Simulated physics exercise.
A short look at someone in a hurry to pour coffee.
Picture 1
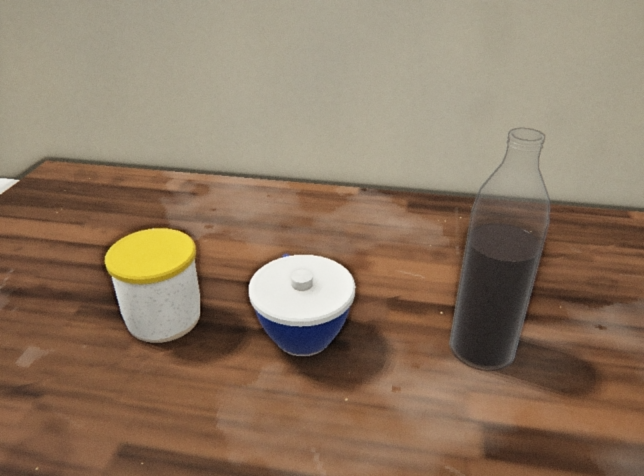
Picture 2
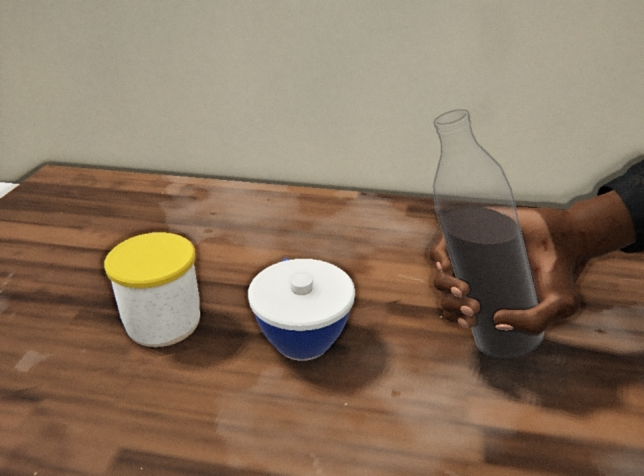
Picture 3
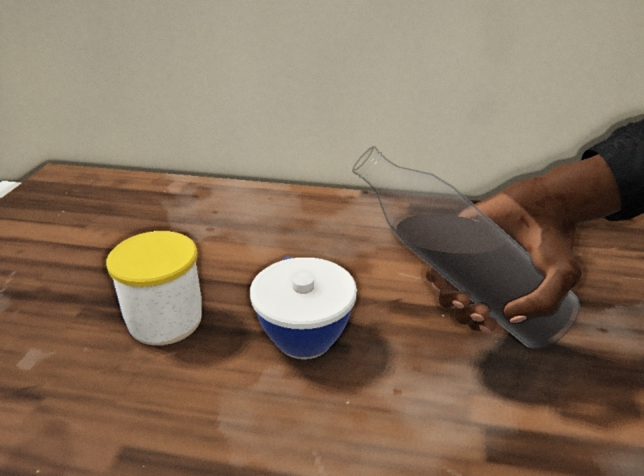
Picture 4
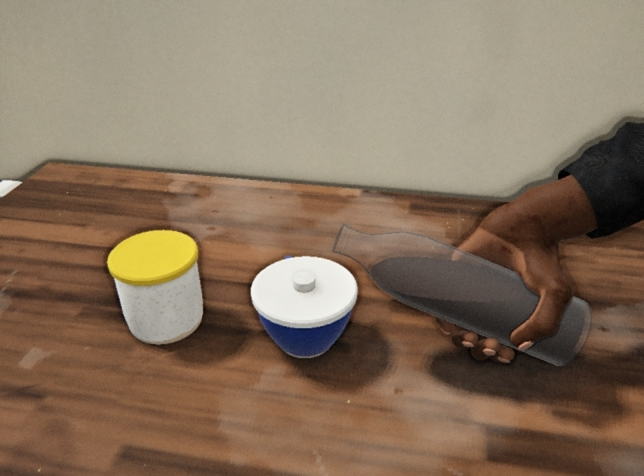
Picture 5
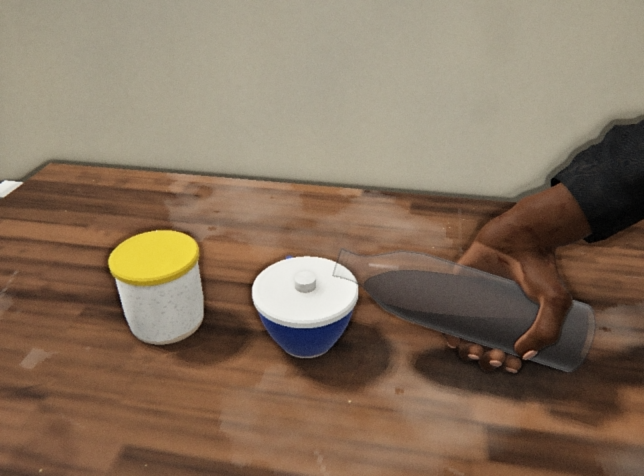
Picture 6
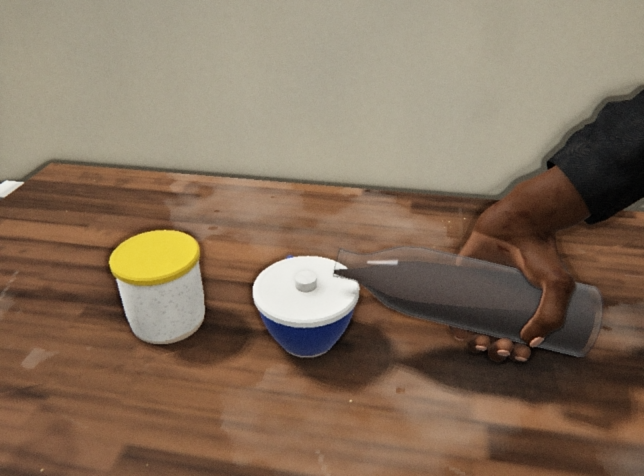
At first, a clear bottle about half full of dark liquid stands to the right of a lidded blue cup and a yellow-lidded container on a wooden table. A hand grips the bottle and tilts it leftward, then lowers it until it lies nearly level, its neck at the cup's white lid.
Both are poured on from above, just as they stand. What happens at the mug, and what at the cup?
Left, the mug lets it run off outside; right, the cup lets it run off outside.
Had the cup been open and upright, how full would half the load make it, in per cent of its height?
I make it 75 per cent.
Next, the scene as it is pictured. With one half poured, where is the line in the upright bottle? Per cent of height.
Roughly 25 per cent.
Soon after, it hits the lid of the cup and runs off.
Later, it hits the lid of the mug and runs off.
In the end, the cup is empty, in a puddle; the mug is empty, in a puddle.
